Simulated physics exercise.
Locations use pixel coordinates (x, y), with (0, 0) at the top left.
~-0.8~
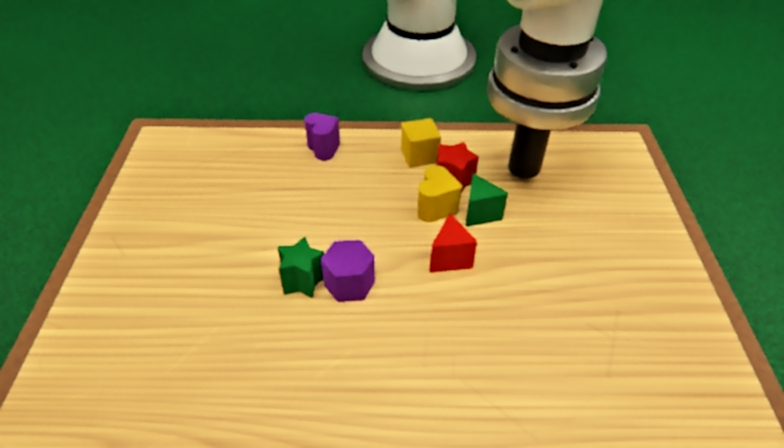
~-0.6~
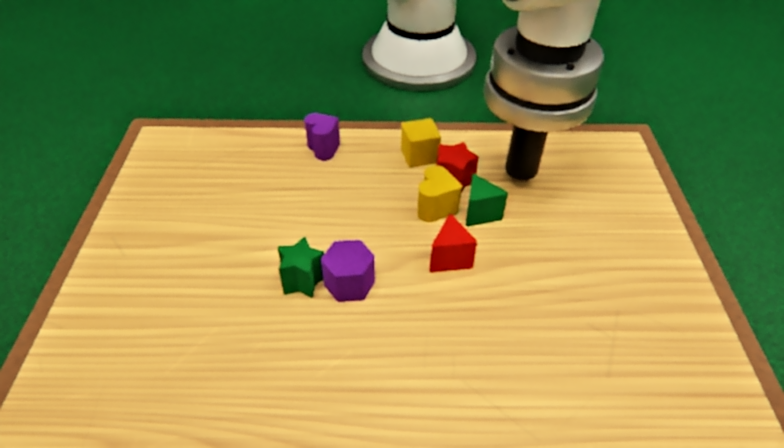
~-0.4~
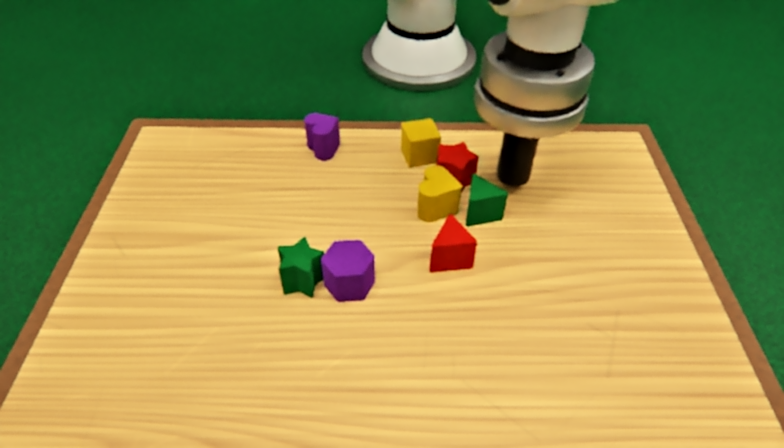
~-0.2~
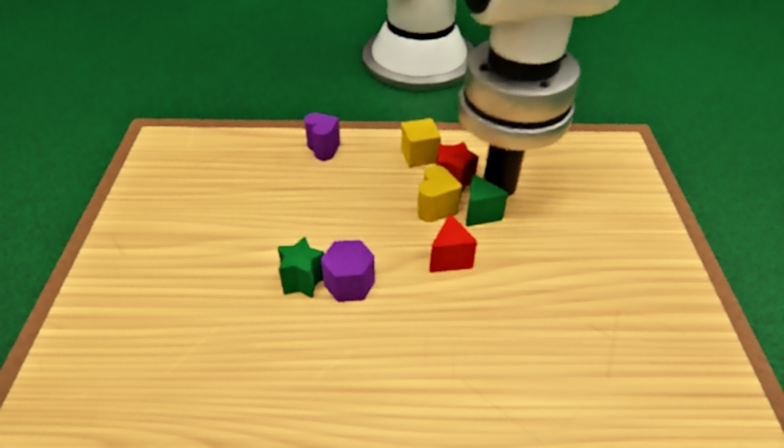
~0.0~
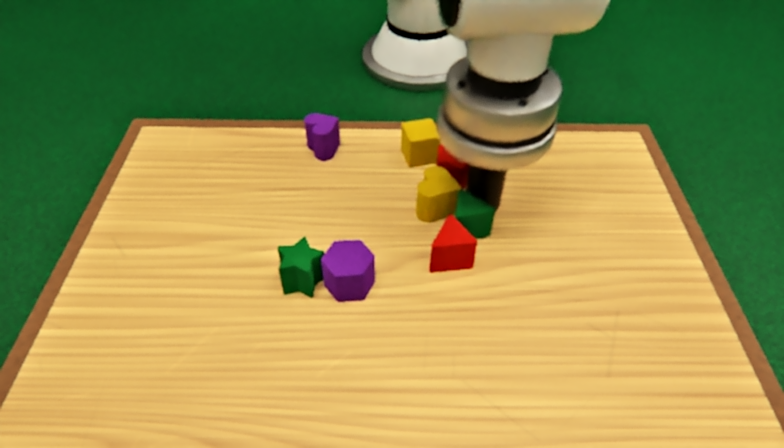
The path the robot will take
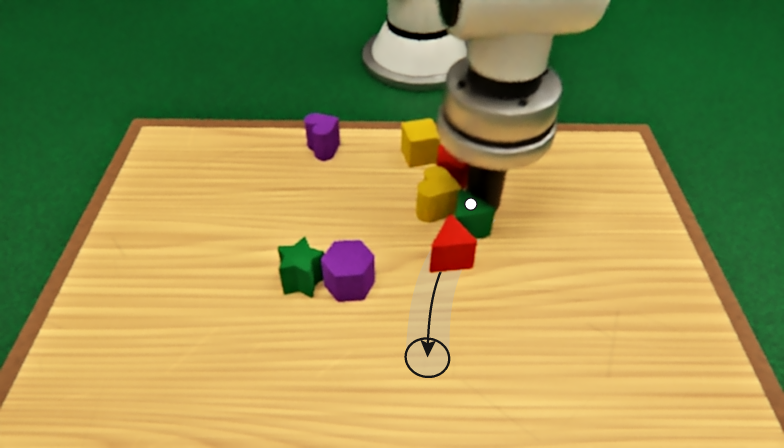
On a wooden board, a robot arm's black post moves down and left, nudging a green triangle toward a red one.
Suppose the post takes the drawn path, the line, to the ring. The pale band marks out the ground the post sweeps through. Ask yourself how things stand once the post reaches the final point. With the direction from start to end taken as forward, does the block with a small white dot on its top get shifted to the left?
In short: No.
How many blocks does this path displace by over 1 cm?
I expect two blocks to be moved by more than 1 cm.
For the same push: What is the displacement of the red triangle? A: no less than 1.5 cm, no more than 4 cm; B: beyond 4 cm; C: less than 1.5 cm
B - beyond 4 cm.
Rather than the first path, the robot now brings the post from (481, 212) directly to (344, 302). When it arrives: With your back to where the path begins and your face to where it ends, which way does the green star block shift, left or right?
Measured against the direction from start to end, the green star block shifts toward the right-hand side.
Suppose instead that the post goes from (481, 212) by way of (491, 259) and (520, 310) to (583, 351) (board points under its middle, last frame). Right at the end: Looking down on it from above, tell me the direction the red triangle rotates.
Counterclockwise from above.
The line goes from (481, 212) through (452, 250) and (433, 298) to (427, 357); the dot is on the green triangle.
On the path given first. One third of the way, post at (453, 242); red triangle at (437, 258), turned 65° anticlockwise; green triangle at (427, 236).
Two thirds of the way, post at (434, 291); red triangle at (421, 299), turned 35° anticlockwise; green triangle at (401, 255), turned 50° clockwise.
At the end, post at (428, 350); yellow heart-shaped block unmoved; red triangle at (395, 350); green triangle at (401, 255), turned 50° clockwise.
